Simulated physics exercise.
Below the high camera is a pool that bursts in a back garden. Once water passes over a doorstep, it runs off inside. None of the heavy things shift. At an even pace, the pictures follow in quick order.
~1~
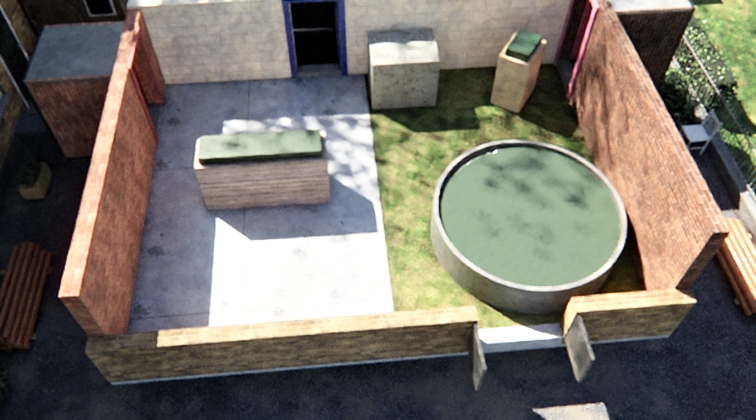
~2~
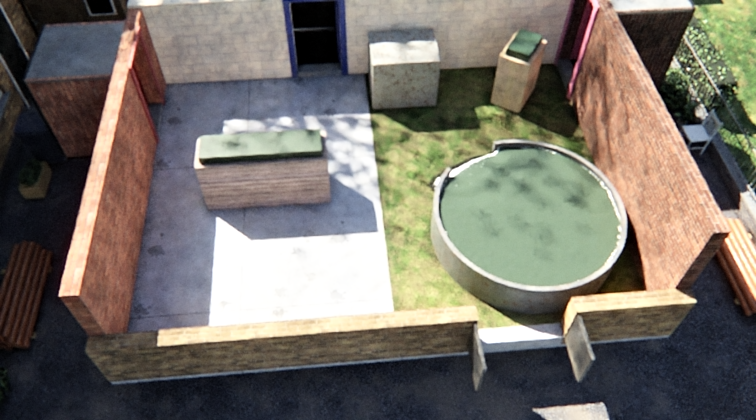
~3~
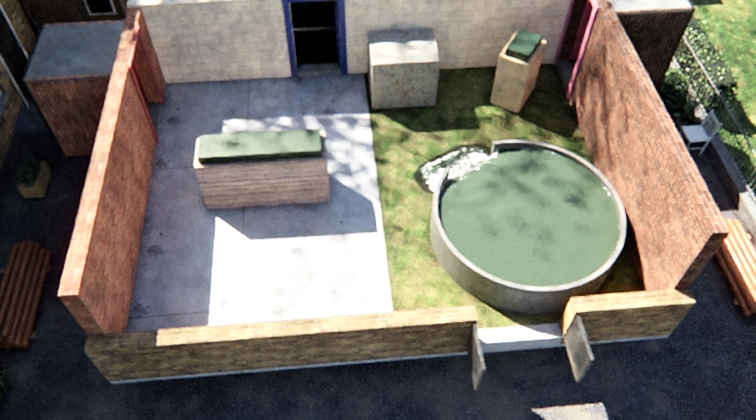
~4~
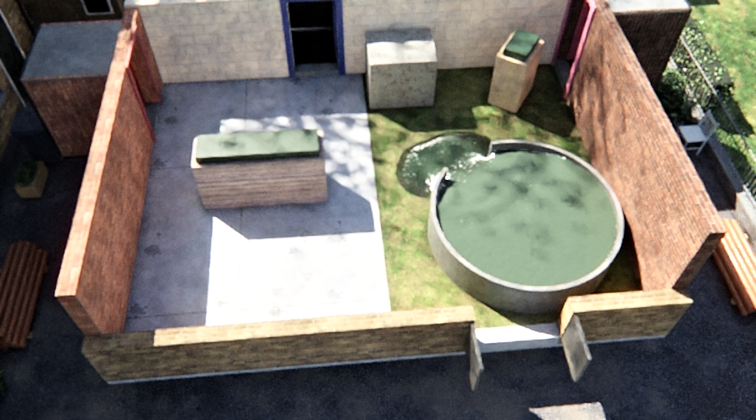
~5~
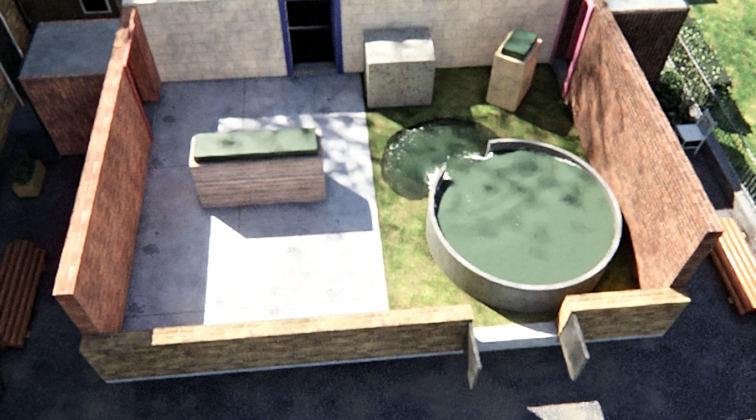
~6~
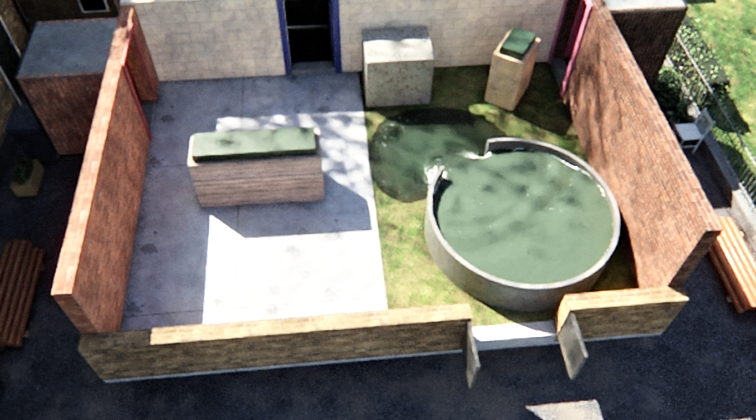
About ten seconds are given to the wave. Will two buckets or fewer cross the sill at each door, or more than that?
As I see it, the blue door does not surpass two buckets. The red door surpasses two buckets. The pink door does not surpass two buckets.
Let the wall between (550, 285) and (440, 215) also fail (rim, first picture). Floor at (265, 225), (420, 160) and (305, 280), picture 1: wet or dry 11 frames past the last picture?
Going through them one by one, I'd say waterlogged, then high and dry, then waterlogged.
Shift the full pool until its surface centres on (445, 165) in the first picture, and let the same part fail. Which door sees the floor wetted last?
Answer: The pink one.
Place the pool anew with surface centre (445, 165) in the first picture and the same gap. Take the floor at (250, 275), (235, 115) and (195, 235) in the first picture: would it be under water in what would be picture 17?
My reading is missed by the flood first, hit by the flood next and missed by the flood last.
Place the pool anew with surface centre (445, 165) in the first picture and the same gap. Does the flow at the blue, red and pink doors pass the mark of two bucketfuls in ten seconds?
Result per door: Blue gets past it; red gets past it; pink does not reach it.
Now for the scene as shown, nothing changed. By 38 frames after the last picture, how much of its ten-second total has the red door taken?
Around 70 percent.
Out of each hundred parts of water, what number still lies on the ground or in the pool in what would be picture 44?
My reading is around 98 percent.
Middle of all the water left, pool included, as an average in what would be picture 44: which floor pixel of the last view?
My reading is close to (421, 175).
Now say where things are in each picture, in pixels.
The first picture shows the round tank at (528, 211) is whole and still.
In the second picture, the front is at a hidden place, out from the gap on the round tank's far side.
In the third picture, water pours out on the round tank's far side and has run to a hidden place.
In the fourth picture, the front is at (406, 155), out from the gap on the round tank's far side.
In the fifth picture, the front is at (398, 135), out from the gap on the round tank's far side.
In the sixth picture, the front is at (386, 124), out from the gap on the round tank's far side.
A moment on, water covers 20 % of the floor; the blue door not reached, the red door not reached, the pink door not reached.
Next, water covers 35 % of the floor; the blue door wet at the sill, nothing in, the red door not reached, the pink door not reached.
Then, water covers 55 % of the floor; the blue door wet at the sill, nothing in, the red door wet at the sill, nothing in, the pink door wet at the sill, nothing in.
Later, water covers 75 % of the floor; the blue door wet at the sill, nothing in, the red door over two buckets in, the pink door wet at the sill, nothing in.
In the end, water covers 95 % of the floor; the blue door wet at the sill, nothing in, the red door far over two buckets in, the pink door wet at the sill, nothing in.
